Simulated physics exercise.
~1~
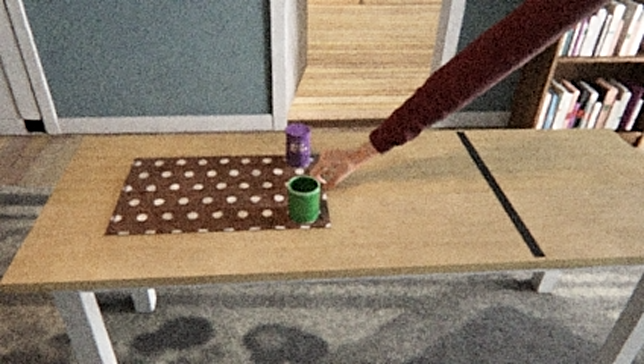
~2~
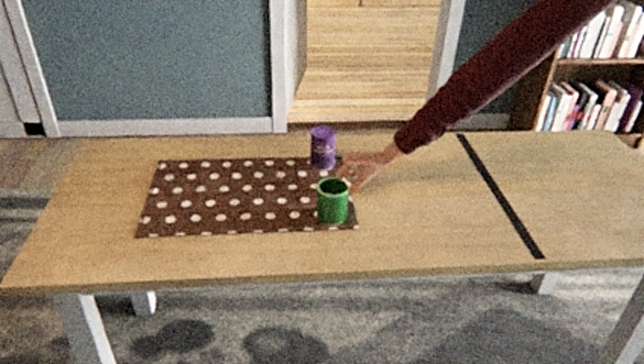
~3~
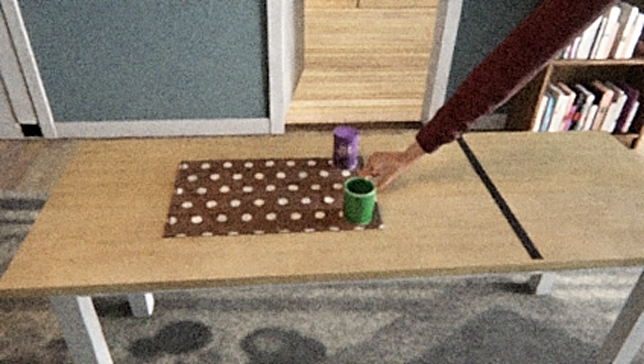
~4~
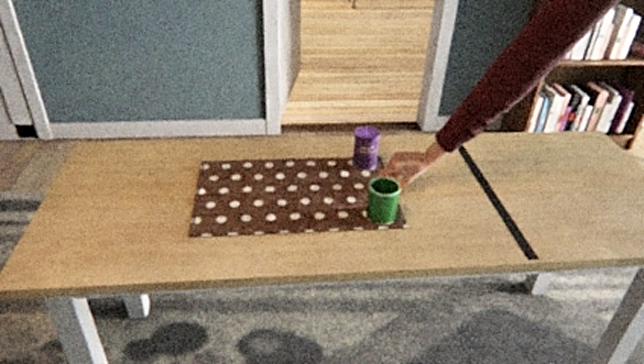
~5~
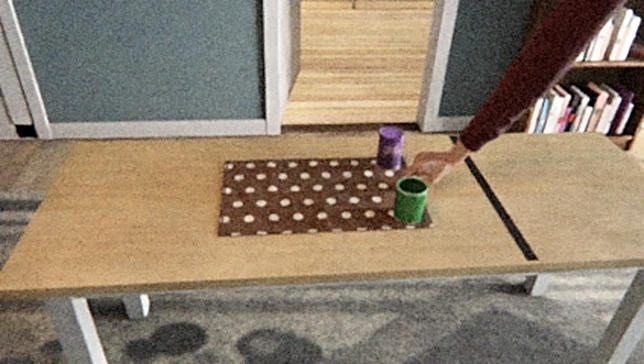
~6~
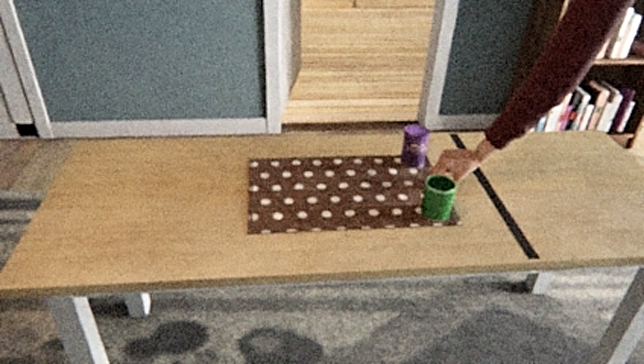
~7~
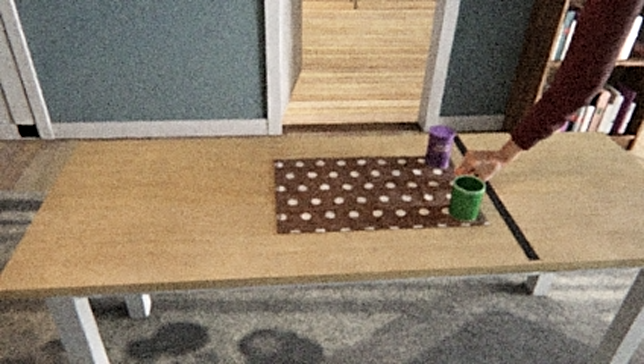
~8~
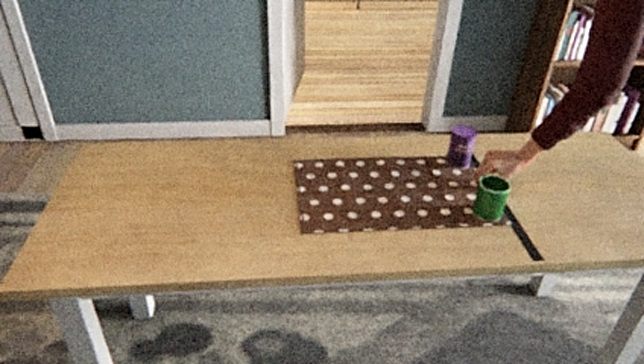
A brown cloth with pale polka dots lies across a light wooden table, carrying a green mug at its near right corner and a purple tin close behind it. The slightly swaying view looks down from the front, with blue-grey panels beyond and a bookshelf at the upper right. A hand in a dark red sleeve reaches in from the right and draws the cloth steadily rightward toward a dark strip of tape. The mug and tin ride along upright. Finally the cloth's right hem reaches the tape, with both still standing on the cloth.
